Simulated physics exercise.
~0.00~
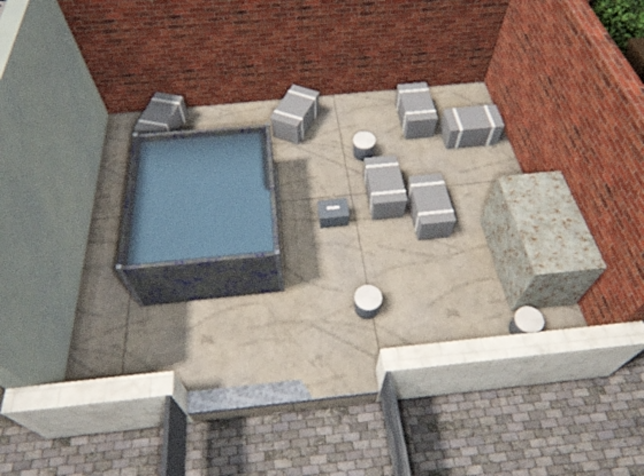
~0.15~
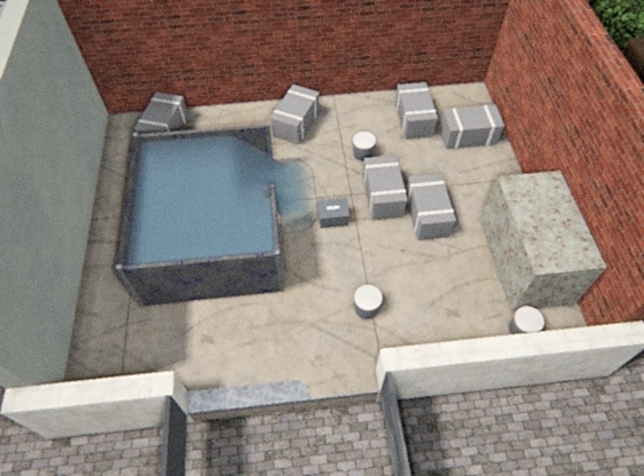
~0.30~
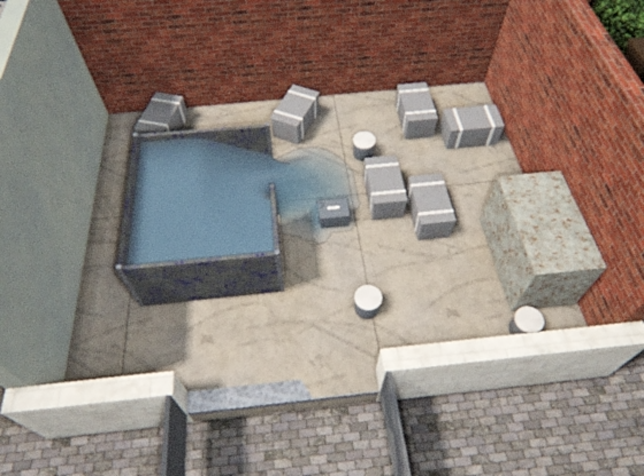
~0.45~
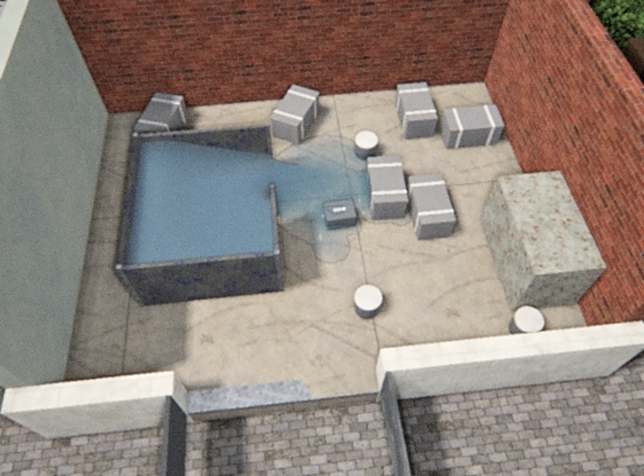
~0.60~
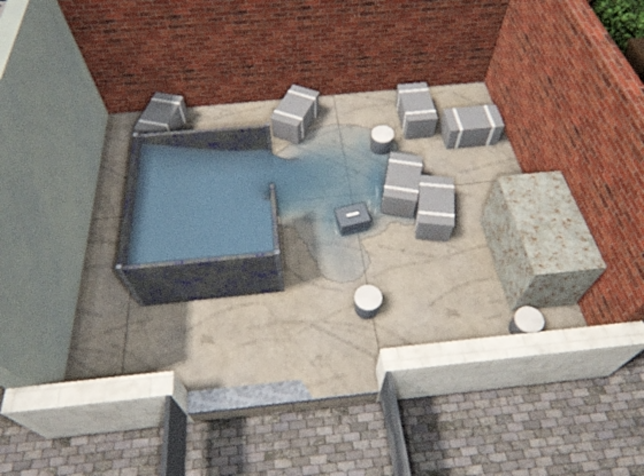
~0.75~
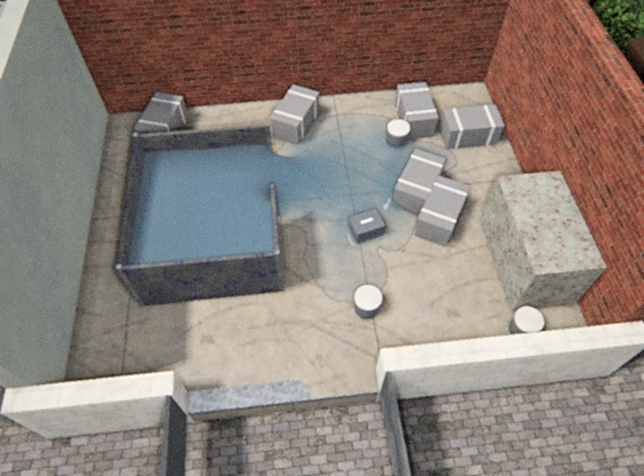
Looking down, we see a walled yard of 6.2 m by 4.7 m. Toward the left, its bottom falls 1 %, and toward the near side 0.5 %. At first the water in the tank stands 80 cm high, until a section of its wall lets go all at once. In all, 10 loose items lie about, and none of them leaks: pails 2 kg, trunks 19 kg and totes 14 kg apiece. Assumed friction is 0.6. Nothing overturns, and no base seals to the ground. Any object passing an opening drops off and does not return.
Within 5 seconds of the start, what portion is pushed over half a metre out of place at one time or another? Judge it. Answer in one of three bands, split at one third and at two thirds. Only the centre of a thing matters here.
Two thirds or more.
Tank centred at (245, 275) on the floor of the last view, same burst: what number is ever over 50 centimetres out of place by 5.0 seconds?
In that case the number is 9.
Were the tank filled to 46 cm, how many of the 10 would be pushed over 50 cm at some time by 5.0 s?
I count 5 of them in that case.
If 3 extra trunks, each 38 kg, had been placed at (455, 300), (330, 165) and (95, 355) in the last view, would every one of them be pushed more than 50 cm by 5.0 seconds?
First exceeds it, second exceeds it, third falls shy.
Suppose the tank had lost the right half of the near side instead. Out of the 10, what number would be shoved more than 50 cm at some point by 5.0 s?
Then it comes to 1 of them.
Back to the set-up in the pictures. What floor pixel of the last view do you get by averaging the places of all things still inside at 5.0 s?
Around (359, 212).
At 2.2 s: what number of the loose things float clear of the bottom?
Count: 2.
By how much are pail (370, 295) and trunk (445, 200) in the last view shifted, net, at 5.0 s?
Going in order, that's 80 cm for one and 300 cm for the other.
After 1.1 s 3 of 10 are over 50 cm from their spots; 1 afloat.
After 2.2 s 5 of 10 are over 50 cm from their spots; 2 afloat.
After 3.5 s 5 of 10 are over 50 cm from their spots; 5 afloat.
After 5.0 s 8 of 10 are over 50 cm from their spots, and 9 have been at some point; 6 afloat.
